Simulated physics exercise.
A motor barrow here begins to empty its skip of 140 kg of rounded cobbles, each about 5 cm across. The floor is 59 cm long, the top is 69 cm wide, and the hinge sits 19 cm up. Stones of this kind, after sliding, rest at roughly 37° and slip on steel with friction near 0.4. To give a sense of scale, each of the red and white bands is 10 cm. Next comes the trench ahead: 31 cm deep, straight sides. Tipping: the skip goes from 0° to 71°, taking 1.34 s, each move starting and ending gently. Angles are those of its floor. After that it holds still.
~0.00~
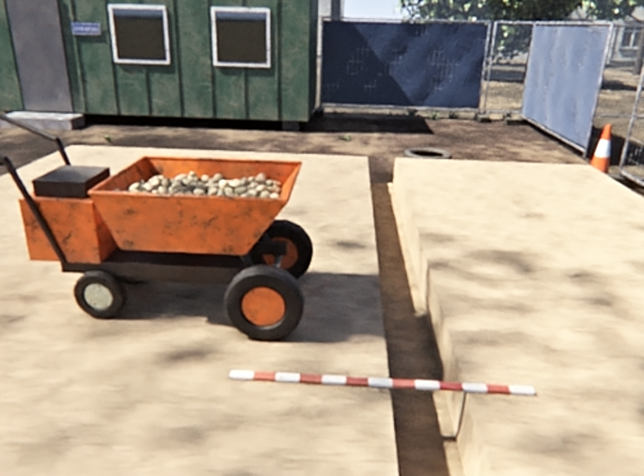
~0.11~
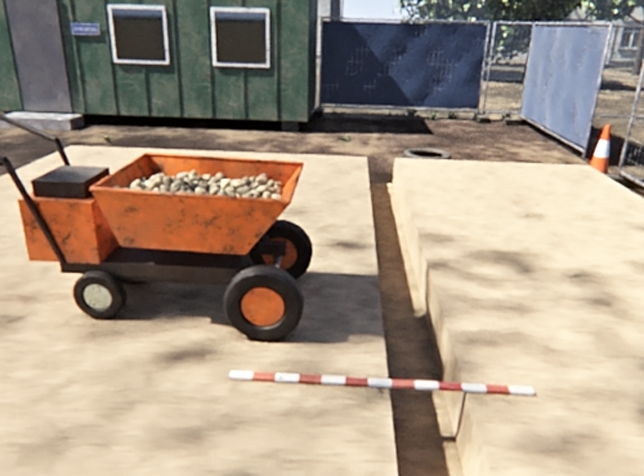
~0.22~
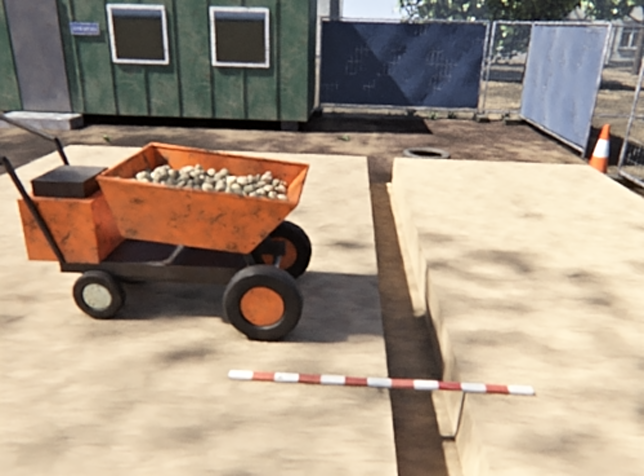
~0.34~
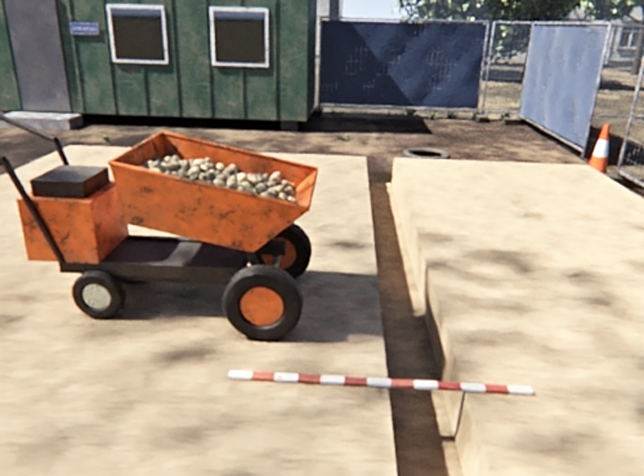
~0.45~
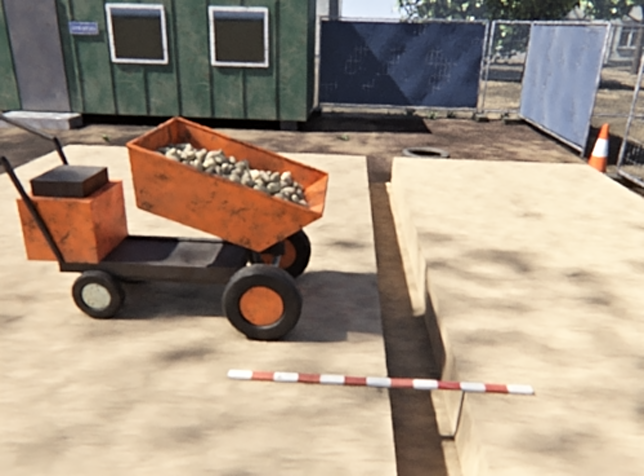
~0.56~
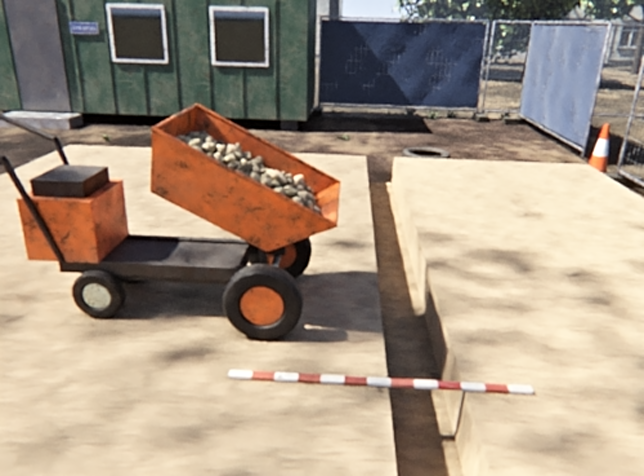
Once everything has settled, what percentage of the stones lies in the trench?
I would say 95 percent.
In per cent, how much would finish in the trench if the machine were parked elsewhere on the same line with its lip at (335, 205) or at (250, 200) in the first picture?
Some 55 and some 80 per cent, in that order.
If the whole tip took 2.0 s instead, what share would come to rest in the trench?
Around 100 per cent would end in the trench.
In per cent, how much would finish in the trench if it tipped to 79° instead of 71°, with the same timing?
In that case around 95 percent.
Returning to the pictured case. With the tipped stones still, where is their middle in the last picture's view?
Around (410, 345).
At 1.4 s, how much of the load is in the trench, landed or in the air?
Close to 40 per cent at that time.
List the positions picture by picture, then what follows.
In the first frame, lip at (288, 201), floor tilted 0°, highest stones at (212, 184).
In the second frame, the skip is at 1°, its lip at (290, 202); the top of the load is at (204, 182); the stones move at 0.2 m/s on average.
In the third frame, the skip is at 5°, its lip at (297, 204); the top of the load is at (174, 174); the stones move at 0.4 m/s on average.
In the fourth frame, the skip is at 11°, its lip at (309, 209); the top of the load is at (178, 165); the stones move at 0.6 m/s on average.
In the fifth frame, the skip is at 19°, its lip at (322, 216); the top of the load is at (186, 153); the stones move at 0.7 m/s on average.
In the sixth frame, the skip is at 27°, its lip at (337, 226); the top of the load is at (194, 139); the stones move at 0.8 m/s on average.
After 1.0 s the floor is at 60°; 100 % in the skip; the foremost stones are at (376, 252).
After 1.4 s the floor is at 71°; 57 % in the skip, 41 % in the trench, 2 % past the trench; the foremost stones are at (457, 314).
After 1.8 s the floor is at 71°; 25 % in the skip, 1 % short of the trench, 69 % in the trench, 5 % past the trench; the foremost stones are at (527, 315).
After 3.7 s the floor is at 71°; 0 % in the skip, 95 % in the trench, 5 % past the trench; the foremost stones are at (567, 309).
